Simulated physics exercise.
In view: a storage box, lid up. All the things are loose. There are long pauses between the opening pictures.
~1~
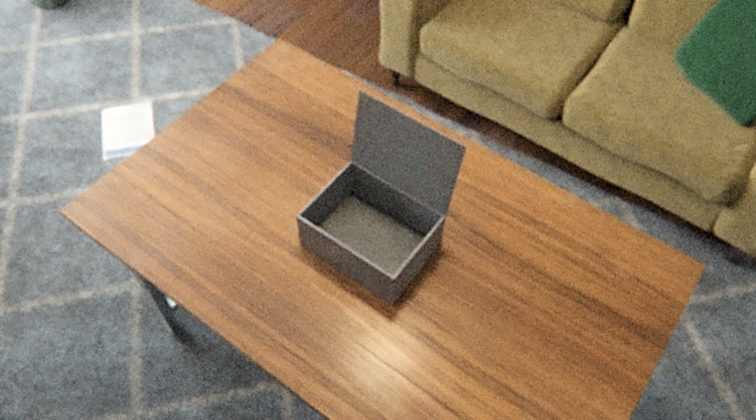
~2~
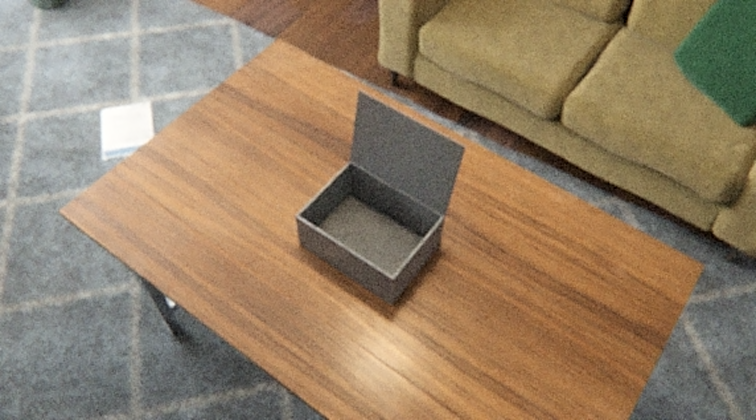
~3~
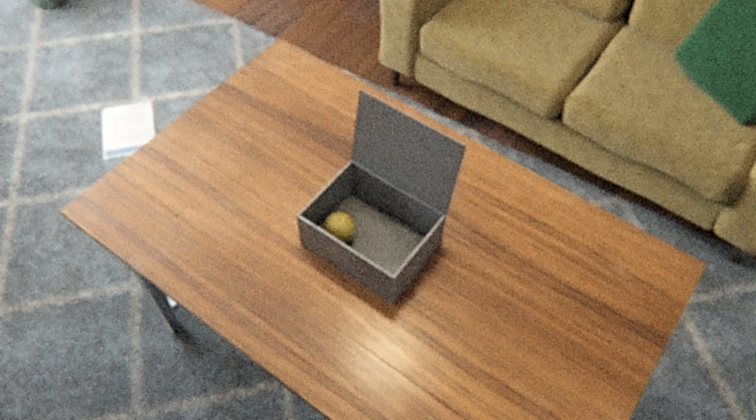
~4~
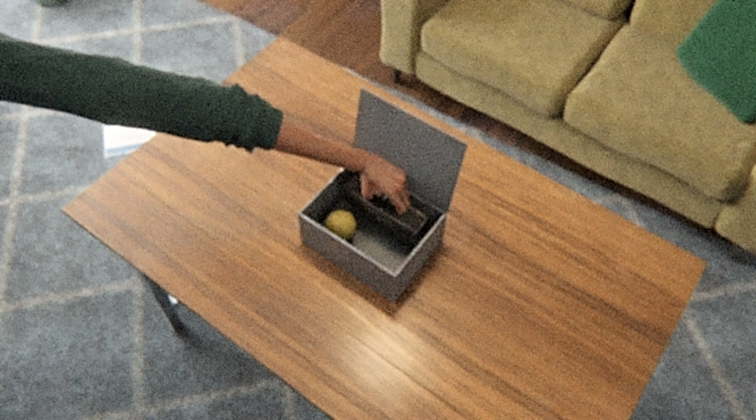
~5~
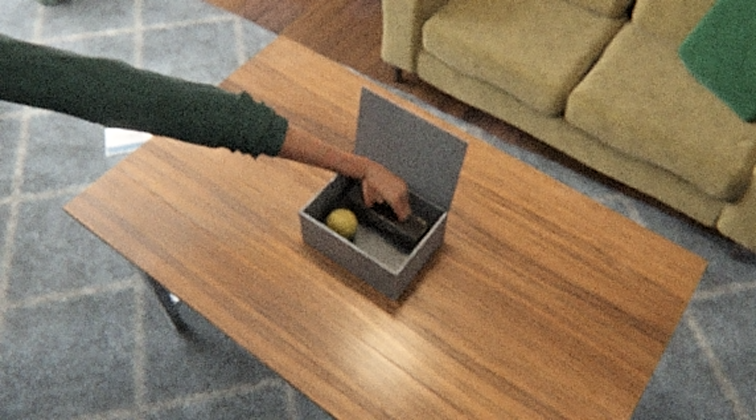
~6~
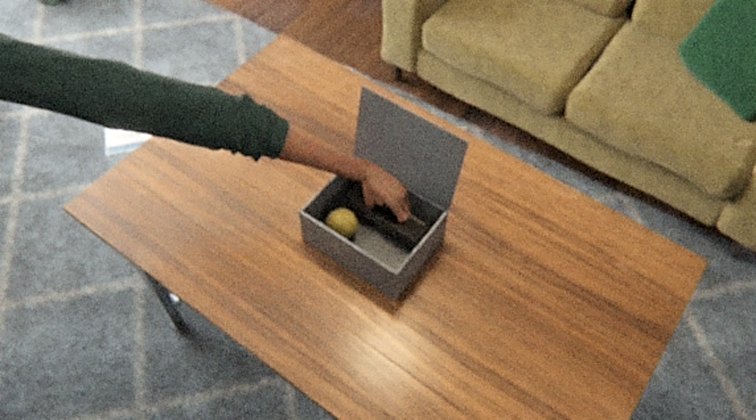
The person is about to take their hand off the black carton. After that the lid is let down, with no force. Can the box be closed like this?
Here the lid sits on the rim.
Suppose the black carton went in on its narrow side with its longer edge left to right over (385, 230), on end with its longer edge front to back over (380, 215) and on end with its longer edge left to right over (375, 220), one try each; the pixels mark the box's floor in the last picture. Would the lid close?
In the first case it closes; in the second case it stays ajar; in the third case it will not close.
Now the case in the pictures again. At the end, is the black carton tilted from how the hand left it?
It keeps its pose.
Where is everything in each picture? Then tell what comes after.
In the first picture, the last thing is not in view yet.
In the second picture, the last thing is not in view yet.
In the third picture, the last thing is not in view yet; yellow apple (340, 228).
The fourth picture shows still above its spot; black carton (385, 209); yellow apple (341, 226).
The fifth picture shows still above its spot; black carton (387, 216); yellow apple (342, 225).
The sixth picture shows put in, still held; black carton (387, 218); yellow apple (342, 224).
Then, 1.40 s later than the last frame, lid 70° above the rim.
Then, 1.80 s later than the last frame, lid 33° above the rim.
When it is over, lid shut; both as before. End places, in pixels of the last picture, black carton near (387, 218).
